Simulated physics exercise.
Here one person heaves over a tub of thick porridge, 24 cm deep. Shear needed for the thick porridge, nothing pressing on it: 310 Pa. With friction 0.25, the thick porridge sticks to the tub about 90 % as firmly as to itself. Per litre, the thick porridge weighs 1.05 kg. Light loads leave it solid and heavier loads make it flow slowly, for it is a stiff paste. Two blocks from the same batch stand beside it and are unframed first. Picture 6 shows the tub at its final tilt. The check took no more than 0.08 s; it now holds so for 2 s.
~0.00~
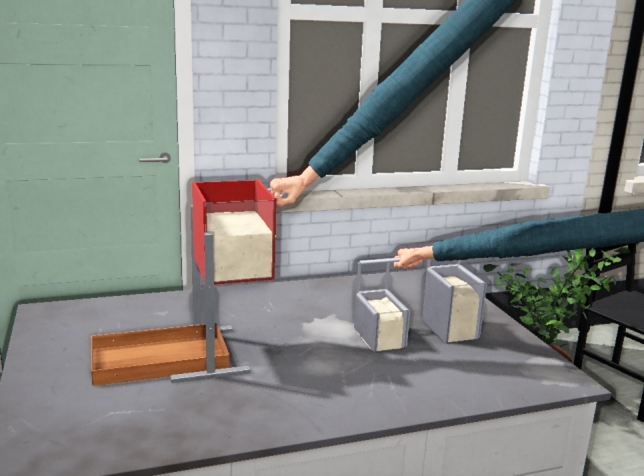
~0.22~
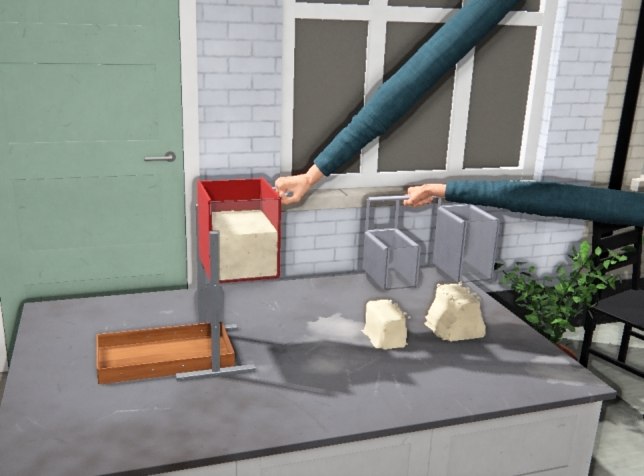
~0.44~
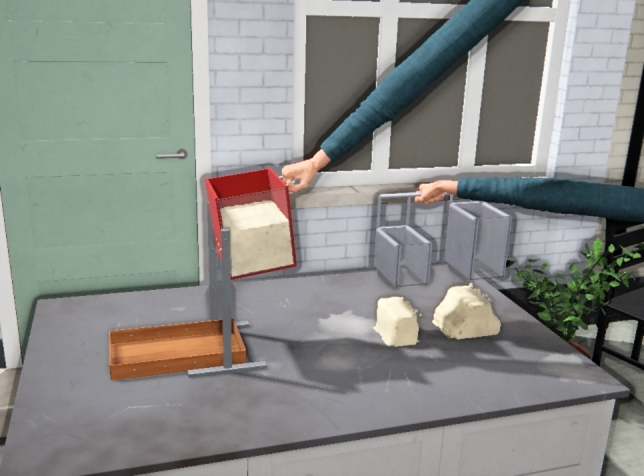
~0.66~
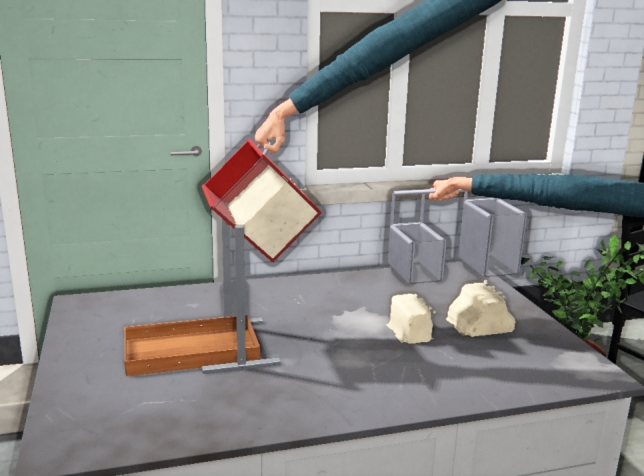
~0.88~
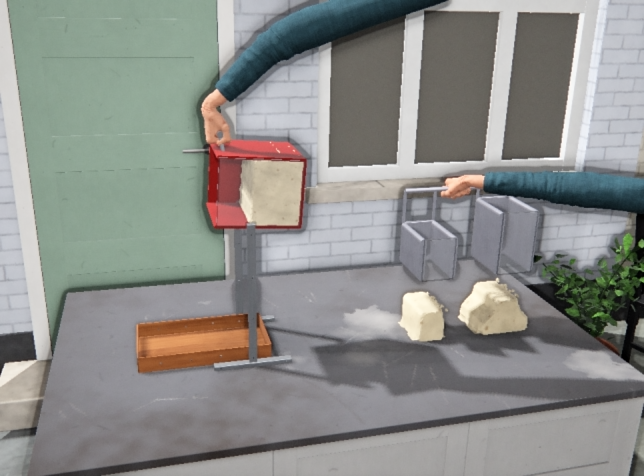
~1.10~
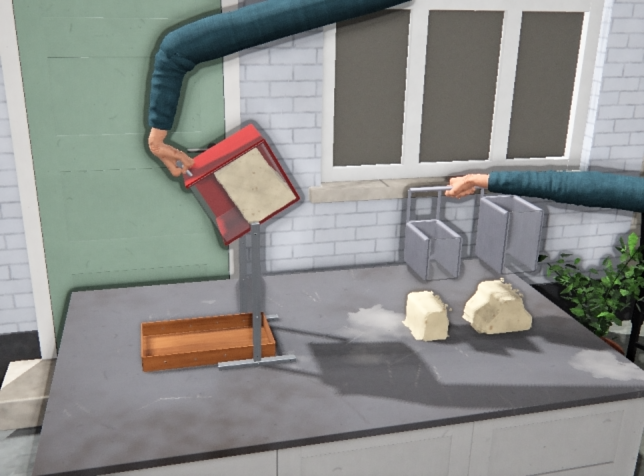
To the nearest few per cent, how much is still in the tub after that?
About 0 %.
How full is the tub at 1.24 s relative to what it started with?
I'd put it close to 90 %.
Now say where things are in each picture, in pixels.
Handle-side rim at (273, 200), tilt 0 degrees; crest of the thick porridge at (210, 236); block heights 11 cm, 18 cm (left to right), in the first frame.
Handle-side rim at (278, 198), tilt 0 degrees; crest of the thick porridge at (215, 235); block heights 11 cm, 14 cm (left to right), in the second frame.
Handle-side rim at (285, 188), tilt 7 degrees; crest of the thick porridge at (284, 222); block heights 11 cm, 12 cm (left to right), in the third frame.
Handle-side rim at (262, 158), tilt 44 degrees; crest of the thick porridge at (284, 184); block heights 11 cm, 12 cm (left to right), in the fourth frame.
Handle-side rim at (219, 159), tilt 86 degrees; crest of the thick porridge at (258, 162); block heights 11 cm, 12 cm (left to right), in the fifth frame.
Handle-side rim at (189, 188), tilt 120 degrees; crest of the thick porridge at (254, 150); block heights 11 cm, 12 cm (left to right), in the sixth frame.
After 1.24 s, the tub is at 120 degrees and holds 91 %.
After 1.41 s, the tub is at 120 degrees and holds 27 %.
After 1.58 s, the tub is at 120 degrees and holds 0 %.
After 1.75 s, the tub is at 120 degrees and holds 0 %.
After 3.10 s, the tub is at 120 degrees and holds 0 %.
